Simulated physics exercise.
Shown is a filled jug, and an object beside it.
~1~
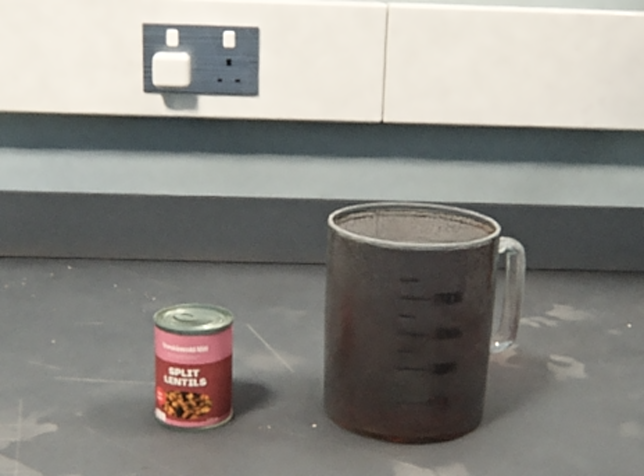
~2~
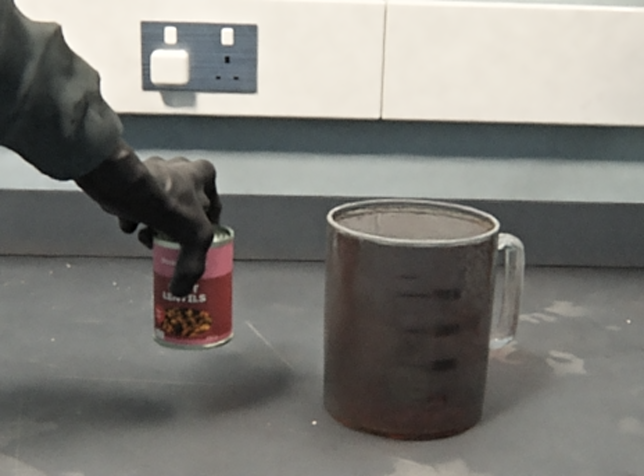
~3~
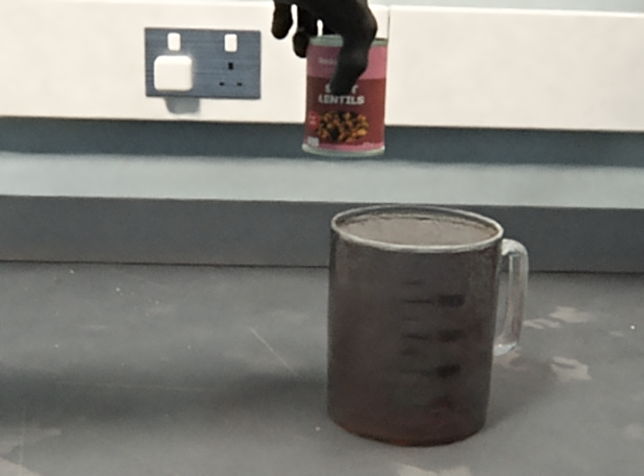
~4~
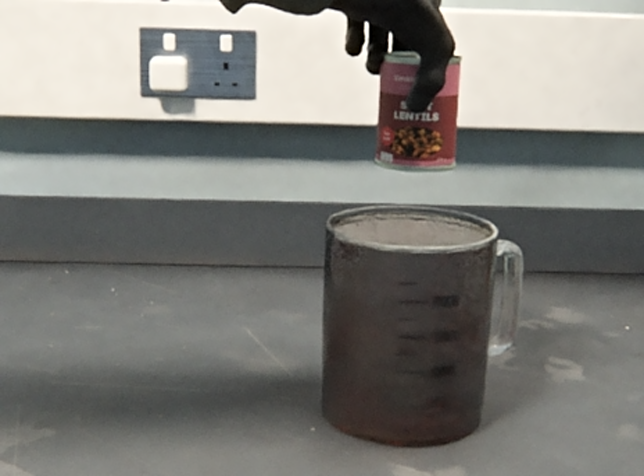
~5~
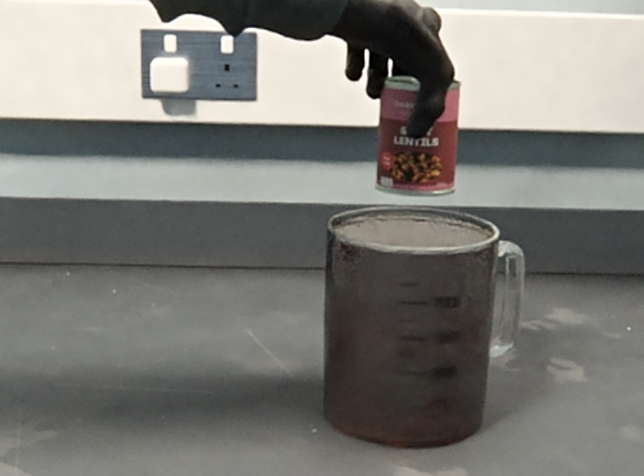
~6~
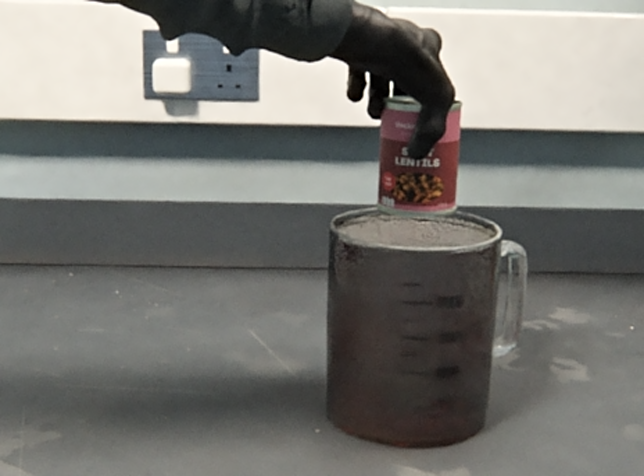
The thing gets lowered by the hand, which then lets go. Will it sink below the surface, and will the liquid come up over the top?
Iced tea: Goes down to the bottom; jug: Spills over the top.
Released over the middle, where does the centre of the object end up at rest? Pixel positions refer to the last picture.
It should come to rest with its middle near (409, 358).
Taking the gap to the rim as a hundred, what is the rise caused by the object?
Some 340 per cent.
Soon after, the tin of food enters the iced tea; the jug is full to the brim; some has gone over the rim.
Later, the tin of food goes on down; the jug is full to the brim; some has gone over the rim.
In the end, the tin of food lies on the bottom; the jug is full to the brim; some has gone over the rim.
